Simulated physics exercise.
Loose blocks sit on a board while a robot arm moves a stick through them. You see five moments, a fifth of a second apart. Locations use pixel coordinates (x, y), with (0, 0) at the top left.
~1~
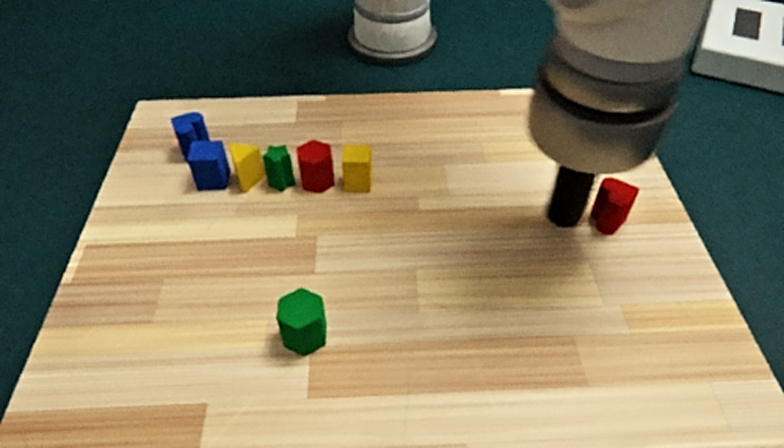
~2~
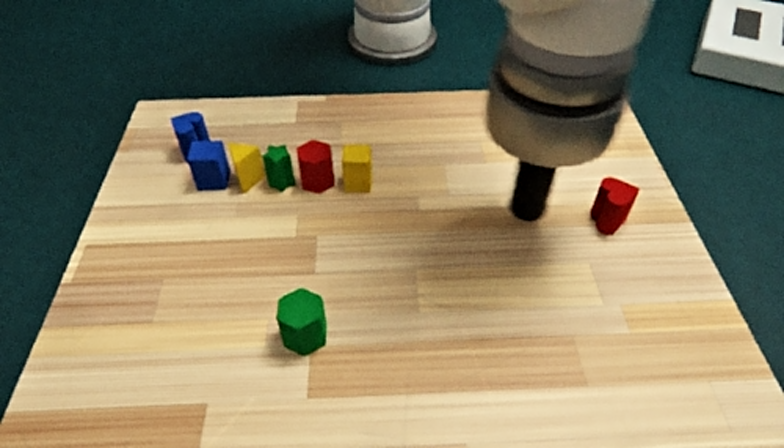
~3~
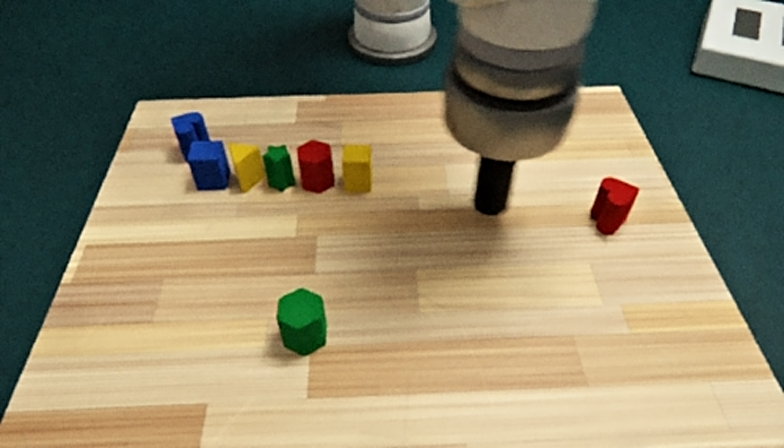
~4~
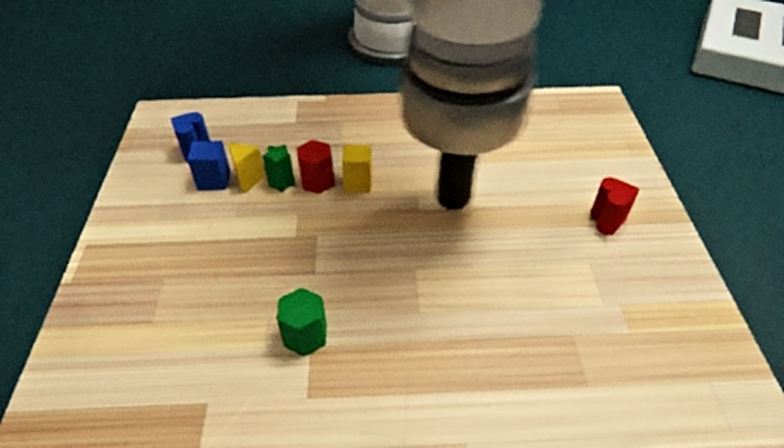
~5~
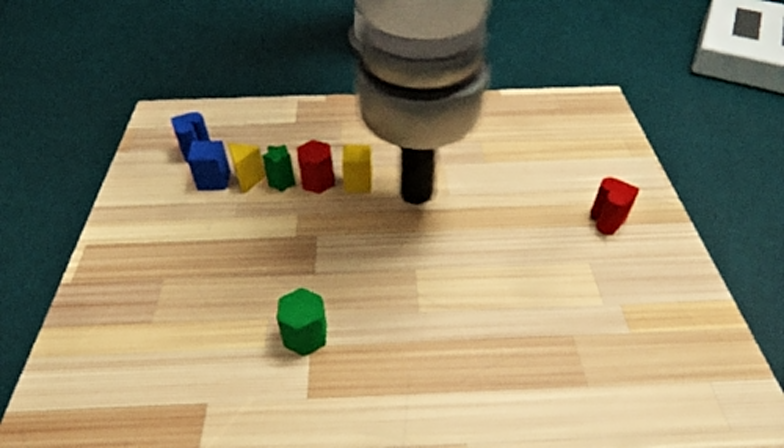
Robot arm sliding its black stick leftward across a wooden board, away from a red block and toward a row of colourful blocks.
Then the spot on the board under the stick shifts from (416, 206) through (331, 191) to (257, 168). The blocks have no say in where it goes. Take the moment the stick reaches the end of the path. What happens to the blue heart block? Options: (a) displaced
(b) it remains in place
That would be b.
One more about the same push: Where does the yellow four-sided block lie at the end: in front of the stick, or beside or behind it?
It is off to the side or behind.
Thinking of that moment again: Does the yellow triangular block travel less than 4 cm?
My answer is no.
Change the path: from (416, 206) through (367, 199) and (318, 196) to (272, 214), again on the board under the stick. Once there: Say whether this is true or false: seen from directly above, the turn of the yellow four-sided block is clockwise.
The claim holds.
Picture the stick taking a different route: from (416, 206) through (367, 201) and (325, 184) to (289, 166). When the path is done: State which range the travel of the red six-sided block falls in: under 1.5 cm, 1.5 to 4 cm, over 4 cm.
Range: Over 4 cm.
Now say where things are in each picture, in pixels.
Stick tip (564, 214); block tops, blue heart block (185, 121); yellow triangular block (241, 150); green star block (276, 152); red six-sided block (314, 151); yellow four-sided block (356, 153), in the first picture.
Stick (527, 208); blocks unchanged, in the second picture.
Stick (491, 203); blocks unchanged, in the third picture.
Stick (454, 197); blocks unchanged, in the fourth picture.
Stick (417, 192); blue heart block (185, 121); yellow triangular block (241, 150); green star block (276, 152); red six-sided block (314, 151); yellow four-sided block (356, 153), in the fifth picture.
What follows on the original path. One third of the way, stick (356, 182); red six-sided block (307, 150); yellow four-sided block (342, 144), turned 40° clockwise.
Two thirds of the way, stick (301, 172); yellow triangular block (231, 149), turned 15° anticlockwise; green star block (256, 151), turned 25° anticlockwise; red six-sided block (279, 138); yellow four-sided block (332, 139), turned 105° clockwise.
At the end, stick (254, 154); blue heart block in place; yellow triangular block (203, 136), turned 20° anticlockwise; green star block (221, 144), turned 70° anticlockwise; red six-sided block (250, 115), turned 50° clockwise; yellow four-sided block (332, 139), turned 105° clockwise.
